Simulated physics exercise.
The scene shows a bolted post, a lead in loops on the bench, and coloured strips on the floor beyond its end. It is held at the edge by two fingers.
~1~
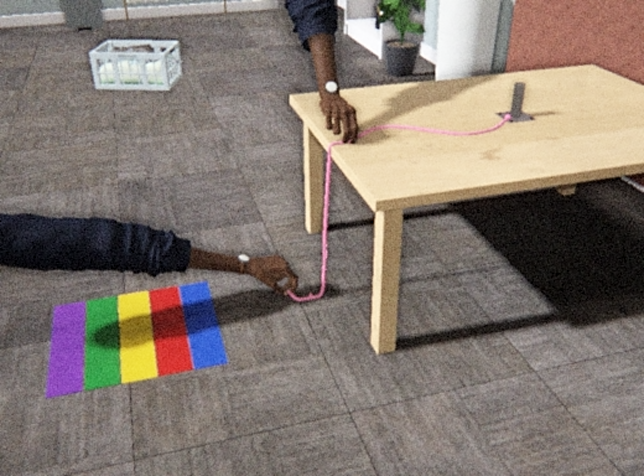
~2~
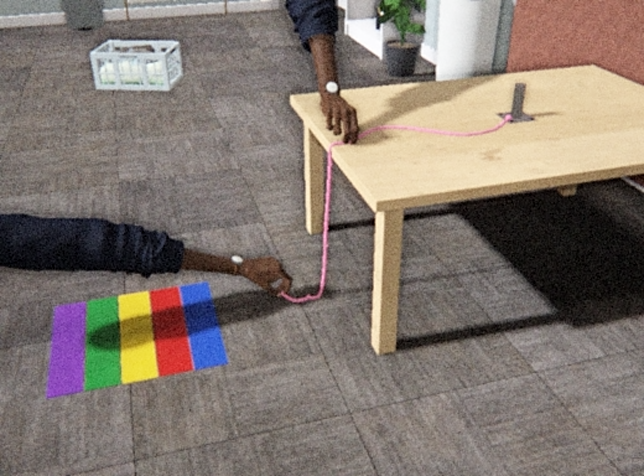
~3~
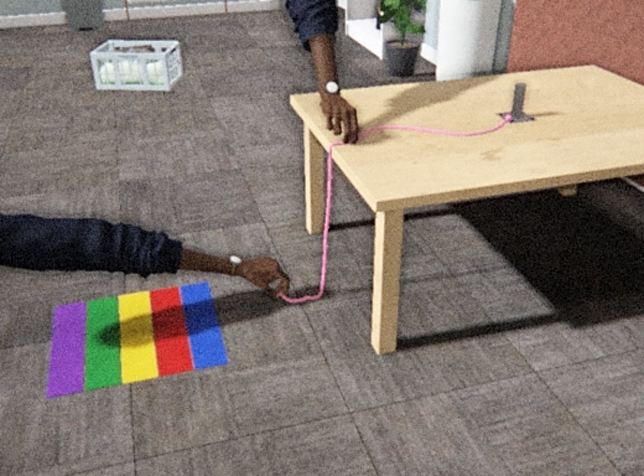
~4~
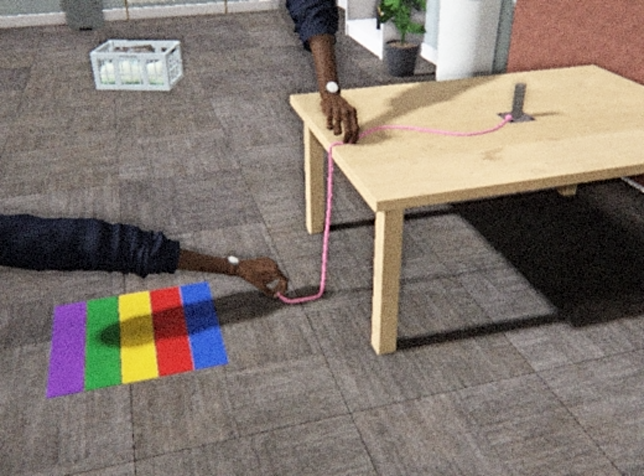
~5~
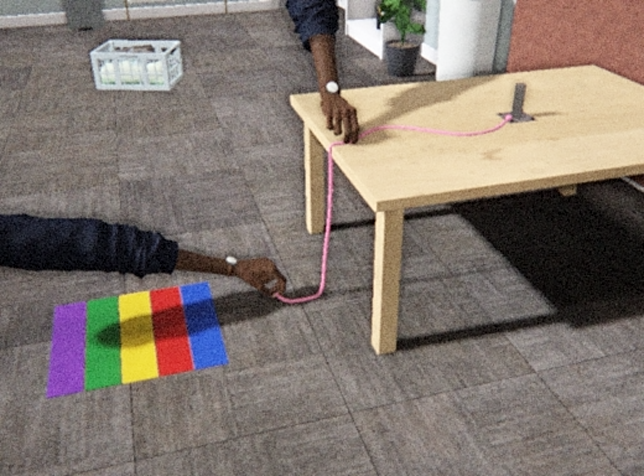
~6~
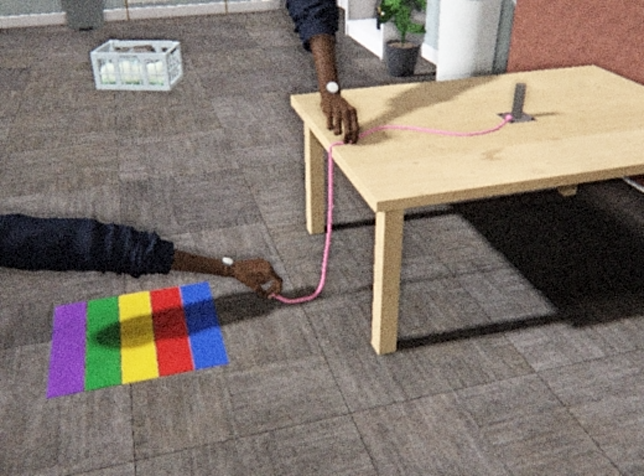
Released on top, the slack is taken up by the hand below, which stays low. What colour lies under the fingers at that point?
Yellow.
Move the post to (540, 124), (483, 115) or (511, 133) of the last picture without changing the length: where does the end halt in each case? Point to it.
Near (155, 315), (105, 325) and (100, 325).
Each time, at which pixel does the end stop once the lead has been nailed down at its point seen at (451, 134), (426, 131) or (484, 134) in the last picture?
First near (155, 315), then near (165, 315), then near (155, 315).
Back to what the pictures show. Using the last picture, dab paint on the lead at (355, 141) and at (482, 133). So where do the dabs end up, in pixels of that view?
The first settles around (324, 153), the second around (458, 125).
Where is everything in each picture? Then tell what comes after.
The first frame shows end (288, 291); blue (208, 349); red (174, 355); yellow (138, 362); green (103, 369); purple (65, 376).
The second frame shows end (282, 293); lead through (497, 127) (438, 132) (374, 130) (330, 157) (326, 223) (323, 282).
The third frame shows end (280, 293).
The fourth frame shows end (278, 293); lead through (497, 127) (438, 132) (374, 130) (331, 157) (328, 223) (323, 282).
The fifth frame shows end (277, 294).
The sixth frame shows end (273, 294); lead through (498, 127) (438, 132) (374, 130) (331, 157) (330, 223) (323, 283).
Soon after, end near (197, 307); over blue.
Then, end near (160, 314); over red.
At full stretch, end near (138, 318); over yellow. Over yellow.
